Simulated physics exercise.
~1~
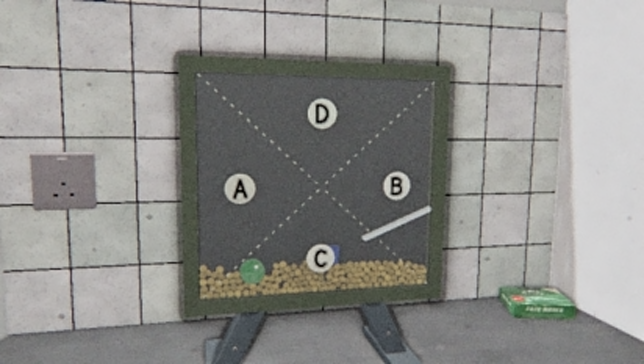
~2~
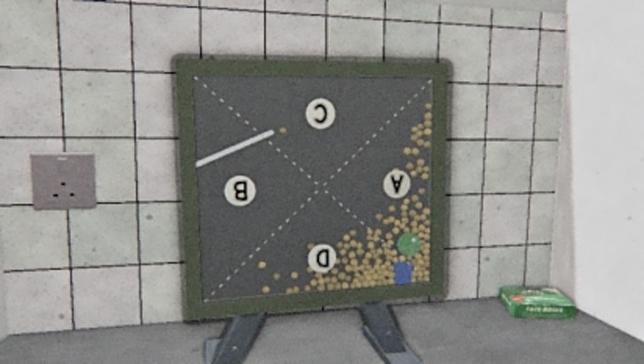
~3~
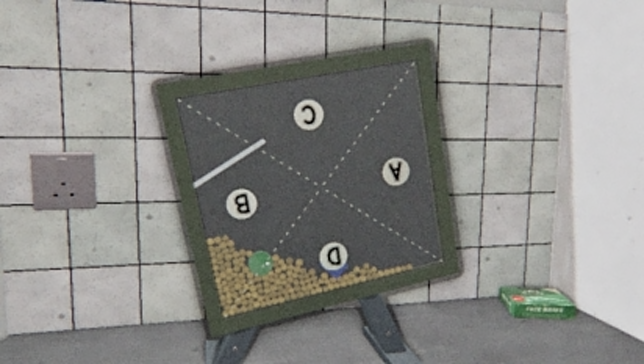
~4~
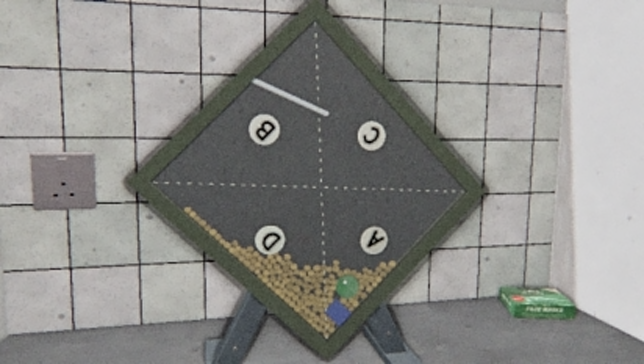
A flat square case of dried chickpeas turned upside down, spilling them to the right with a green disc and blue block, then tilted as they slid left, and ended balanced on one corner with everything heaped at the bottom.
